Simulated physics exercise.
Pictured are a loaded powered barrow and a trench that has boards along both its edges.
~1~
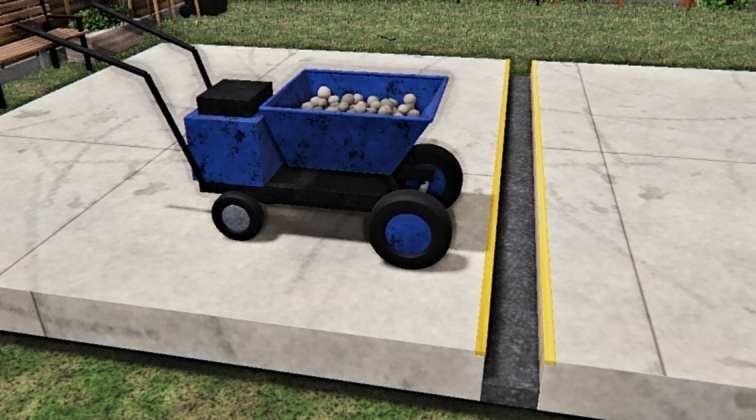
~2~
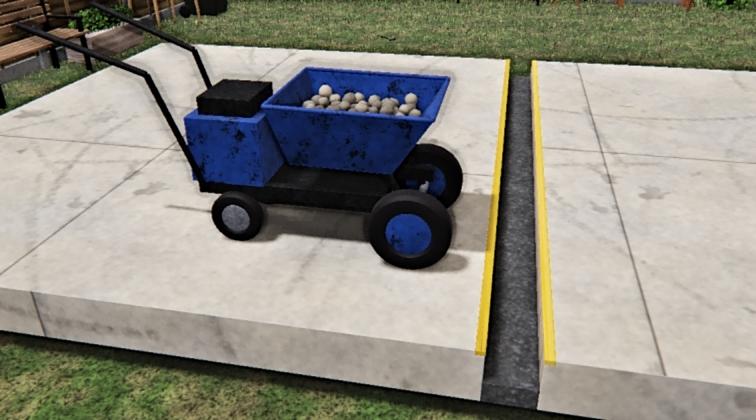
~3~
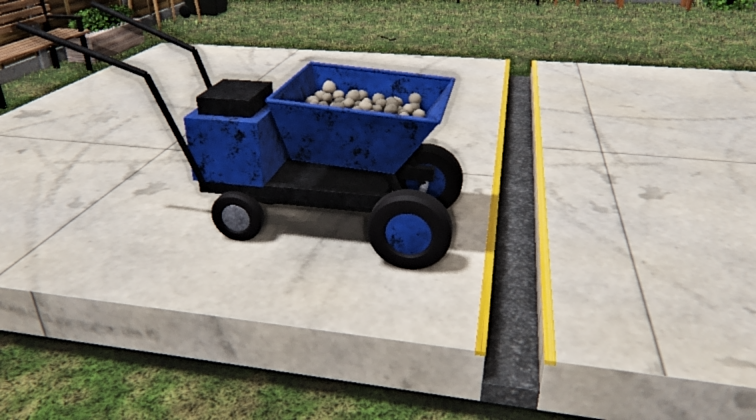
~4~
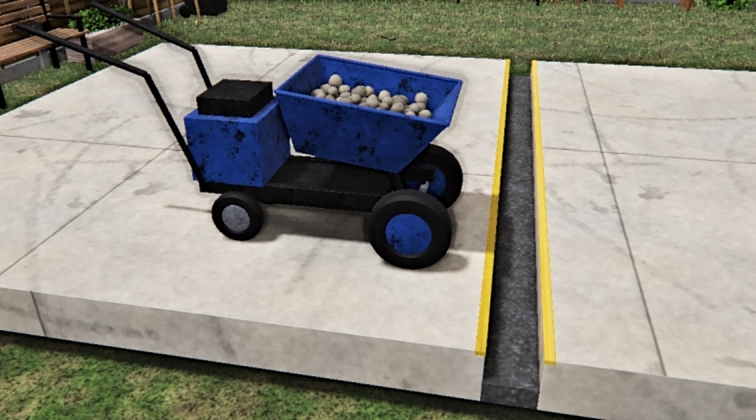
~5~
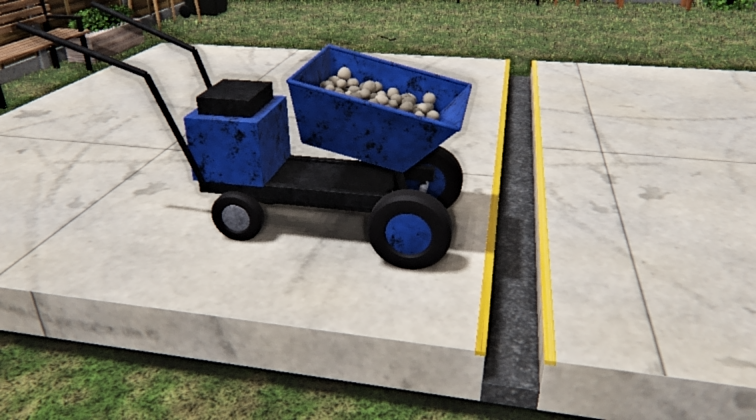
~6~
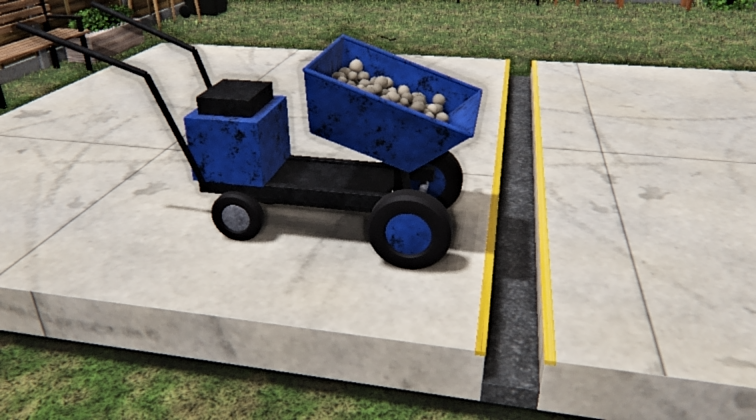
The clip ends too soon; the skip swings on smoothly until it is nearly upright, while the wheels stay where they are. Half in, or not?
The trench will hold a lesser part of the load.
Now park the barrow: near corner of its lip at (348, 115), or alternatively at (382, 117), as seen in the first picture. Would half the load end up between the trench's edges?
Initially past the halfway mark, next past the halfway mark.
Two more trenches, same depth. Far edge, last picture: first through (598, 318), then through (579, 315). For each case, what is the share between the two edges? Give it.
The first case gives around 80 percent, and the second around 60 percent.
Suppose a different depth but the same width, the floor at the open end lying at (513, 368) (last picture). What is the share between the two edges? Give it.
It works out to some 20 percent.
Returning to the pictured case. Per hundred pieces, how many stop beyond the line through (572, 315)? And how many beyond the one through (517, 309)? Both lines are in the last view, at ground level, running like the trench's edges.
Close to 60 and 90 per cent respectively.
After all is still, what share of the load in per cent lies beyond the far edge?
About 80 %.
Just after the last frame, skip tipped steeply; every one in the skip.
A moment on, skip tipped right over; the larger part in the skip; just a few in or heaped over the trench; roughly a quarter beyond it; just a few falling.
Further on, skip tipped right over; about a tenth in the skip; about a tenth in or heaped over the trench; the larger part beyond it.
When it is over, skip tipped right over; roughly a quarter in or heaped over the trench; the larger part beyond it.
